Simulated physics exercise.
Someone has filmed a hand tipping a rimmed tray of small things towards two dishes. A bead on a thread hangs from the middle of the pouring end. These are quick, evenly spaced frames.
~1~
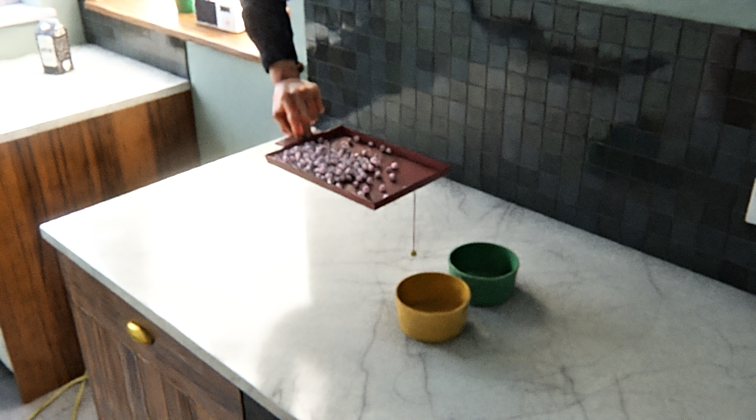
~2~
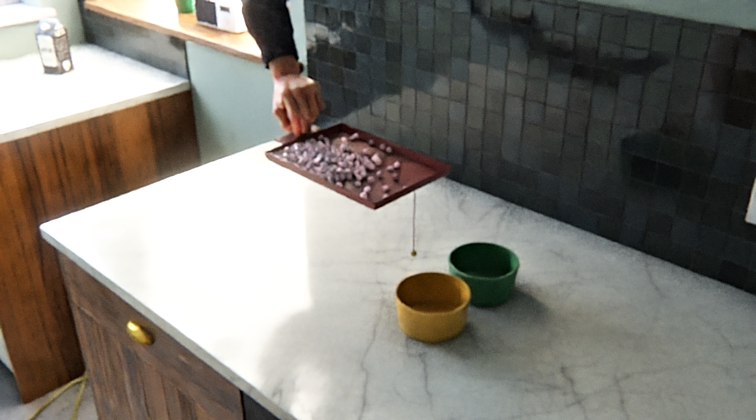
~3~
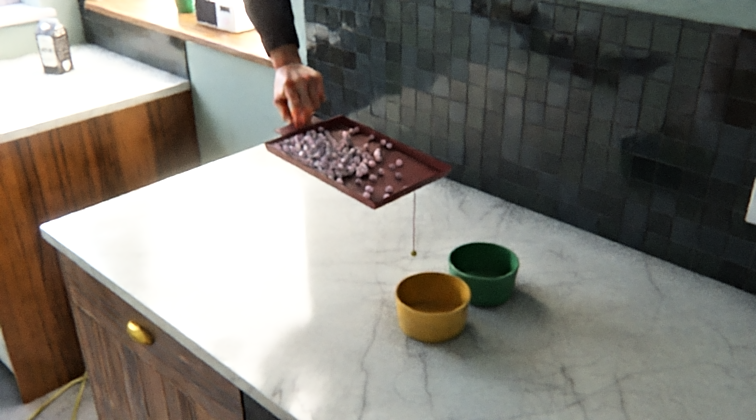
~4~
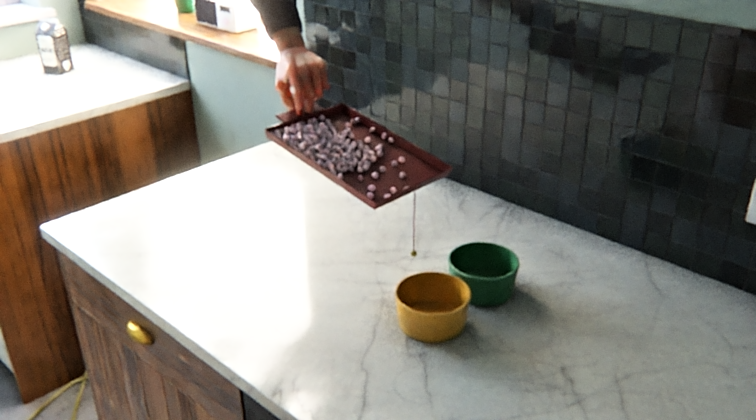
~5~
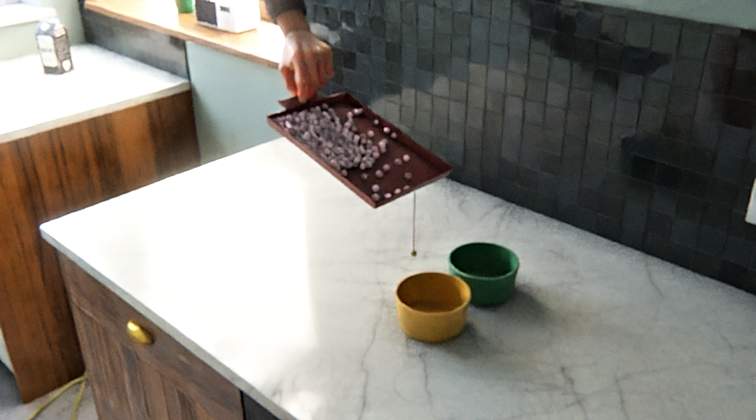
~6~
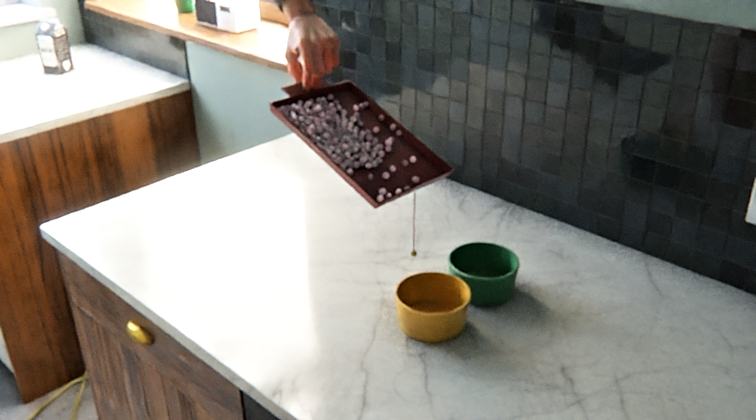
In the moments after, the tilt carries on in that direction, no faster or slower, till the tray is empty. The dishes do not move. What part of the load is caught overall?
Together they catch over half.
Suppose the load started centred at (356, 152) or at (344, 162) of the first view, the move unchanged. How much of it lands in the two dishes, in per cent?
Roughly 80 per cent, and 70 per cent.
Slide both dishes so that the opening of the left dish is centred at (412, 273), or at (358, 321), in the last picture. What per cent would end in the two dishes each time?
The first gives 40 %, the second 30 %.
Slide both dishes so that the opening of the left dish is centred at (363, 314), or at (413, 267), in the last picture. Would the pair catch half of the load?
At the first place under half, at the second under half.
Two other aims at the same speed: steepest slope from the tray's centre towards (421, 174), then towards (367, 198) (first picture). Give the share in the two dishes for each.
The first gives 50 %, the second 20 %.
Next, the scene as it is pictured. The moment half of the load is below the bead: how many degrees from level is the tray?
Around 75° of tilt.
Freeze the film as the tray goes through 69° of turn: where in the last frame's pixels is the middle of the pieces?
Roughly at (445, 224).
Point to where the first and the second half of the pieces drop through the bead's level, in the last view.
At about (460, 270), then at (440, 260).
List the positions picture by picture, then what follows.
The first picture shows corners of the pouring end near (374, 201) and (448, 166), level; middle of the load near (325, 163), sugar pearls; left dish near (461, 319); right dish near (511, 284); bead on its thread near (414, 253).
The second picture shows corners of the pouring end near (375, 201) and (448, 166), level; middle of the load near (325, 161).
The third picture shows corners of the pouring end near (375, 201) and (449, 166), tipped barely, level across its low end; middle of the load near (325, 155), a little on the move.
The fourth picture shows corners of the pouring end near (376, 201) and (450, 167), tipped a little, level across its low end; middle of the load near (326, 146), a little on the move.
The fifth picture shows corners of the pouring end near (377, 201) and (450, 168), tipped clearly, level across its low end; middle of the load near (329, 138), near a quarter on the move.
The sixth picture shows corners of the pouring end near (378, 201) and (451, 169), tipped clearly, level across its low end; middle of the load near (334, 131), the bulk on the move; left dish near (461, 319); right dish near (511, 284).
Shortly afterwards, tray tipped steeply; near a third on the tray; a little in the left dish; a little in the right dish; only a few outside both; near a third in the air.
Next, tray tipped past a quarter turn; only a few on the tray; near a quarter in the left dish; near a third in the right dish; near a quarter outside both; a little in the air.
Some moments later, tray tipped past a quarter turn; near a third in the left dish; near a third in the right dish; near a quarter outside both.
In the end, tray tipped past a quarter turn; near a third in the left dish; near a third in the right dish; near a quarter outside both.
